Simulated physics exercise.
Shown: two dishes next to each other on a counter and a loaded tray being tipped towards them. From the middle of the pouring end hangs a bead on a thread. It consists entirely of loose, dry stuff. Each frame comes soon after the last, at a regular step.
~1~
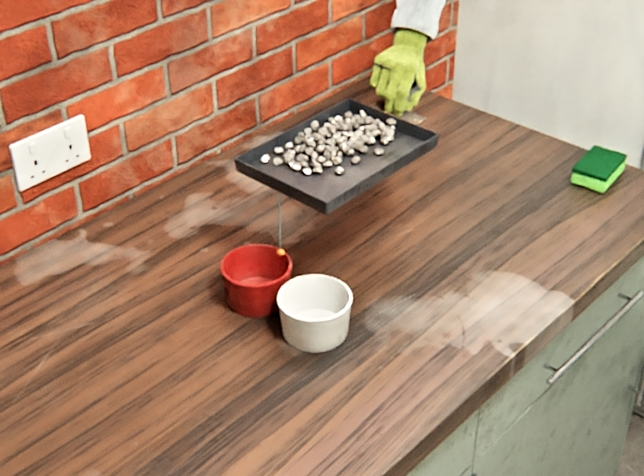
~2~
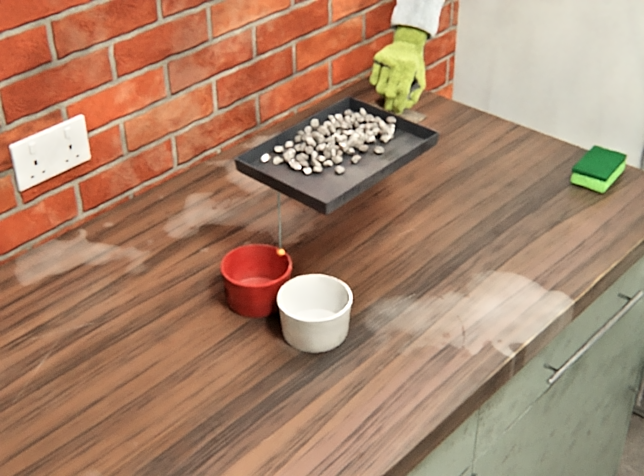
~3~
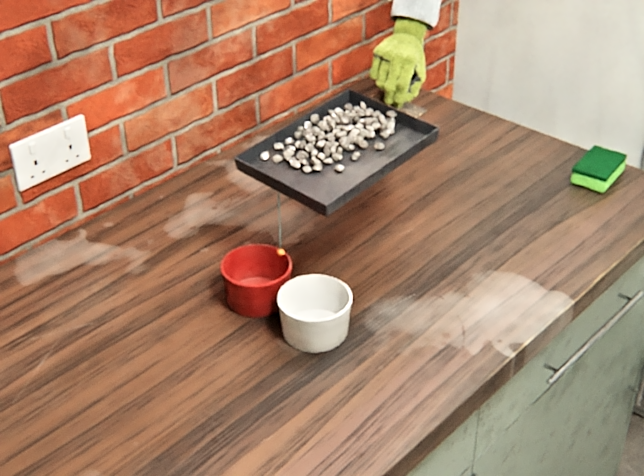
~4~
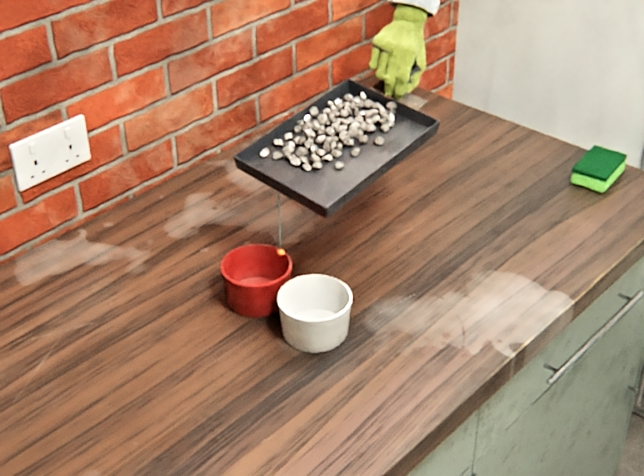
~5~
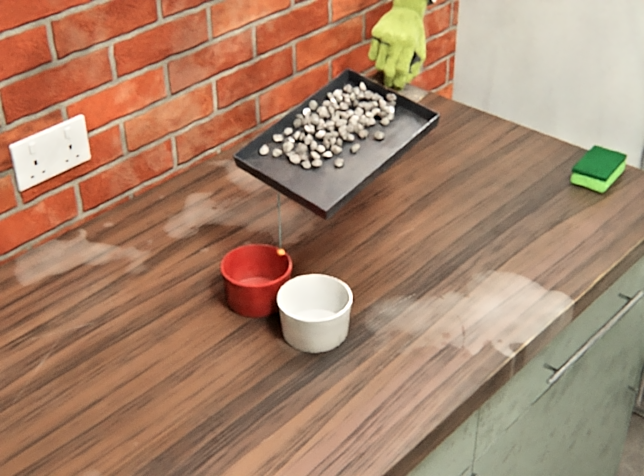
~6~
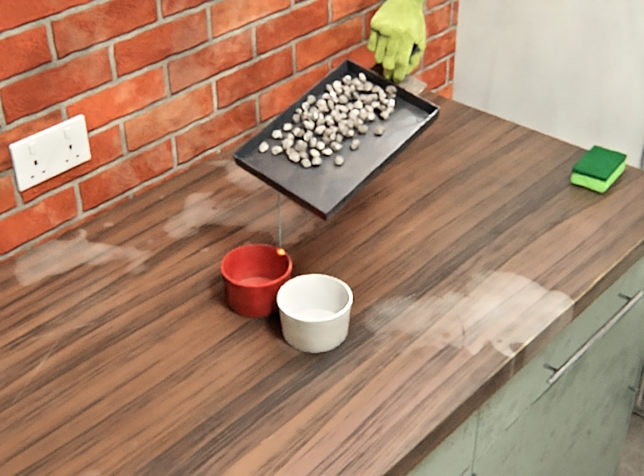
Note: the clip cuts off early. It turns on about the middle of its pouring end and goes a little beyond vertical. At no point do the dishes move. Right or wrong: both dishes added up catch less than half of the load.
Wrong, they catch more than half.
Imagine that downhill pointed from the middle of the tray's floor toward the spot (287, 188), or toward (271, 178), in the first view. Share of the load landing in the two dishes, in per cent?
Somewhere close to 60 % the first time, 40 % the second.
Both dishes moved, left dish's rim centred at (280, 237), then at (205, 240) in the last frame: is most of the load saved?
Placing 1: A minority of it. Placing 2: A minority of it.
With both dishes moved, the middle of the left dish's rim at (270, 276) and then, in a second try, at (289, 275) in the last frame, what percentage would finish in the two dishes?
The first gives 60 %, the second 60 %.
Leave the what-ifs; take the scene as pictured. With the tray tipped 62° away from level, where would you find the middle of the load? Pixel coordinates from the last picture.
Look about (314, 198) in the last picture.
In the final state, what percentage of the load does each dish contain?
At the end, 0 percent of the load sits in the left dish and 80 percent in the right dish.
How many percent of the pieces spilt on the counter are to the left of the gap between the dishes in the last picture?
60 per cent or thereabouts.
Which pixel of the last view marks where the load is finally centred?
Resting centre, last frame: Roughly (312, 322).
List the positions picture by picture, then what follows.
The first picture shows corners of the pouring end (236, 158) and (326, 201), level; middle of the load (336, 138), bits of gravel; left dish (233, 294); right dish (291, 328); bead on its thread (281, 252).
The second picture shows corners of the pouring end (236, 158) and (326, 202), level; middle of the load (336, 136).
The third picture shows corners of the pouring end (236, 157) and (326, 204), tipped barely, lowest at the right corner; middle of the load (336, 132).
The fourth picture shows corners of the pouring end (235, 156) and (326, 206), tipped a little, lowest at the right corner; middle of the load (336, 125).
The fifth picture shows corners of the pouring end (235, 155) and (326, 209), tipped a little, lowest at the right corner; middle of the load (336, 119).
The sixth picture shows corners of the pouring end (234, 154) and (326, 212), tipped clearly, lowest at the right corner; middle of the load (335, 113); left dish (233, 294); right dish (291, 328).
Just after the last frame, tray tipped steeply; the larger part on the tray; just a few in the right dish; about a tenth in the air.
A moment on, tray tipped past a quarter turn; roughly a third on the tray; roughly half in the right dish; about a tenth outside both; just a few in the air.
Further on, tray tipped past a quarter turn; the larger part in the right dish; just a few in the left dish; about a tenth outside both.
When it is over, tray tipped past a quarter turn; the larger part in the right dish; just a few in the left dish; about a tenth outside both.
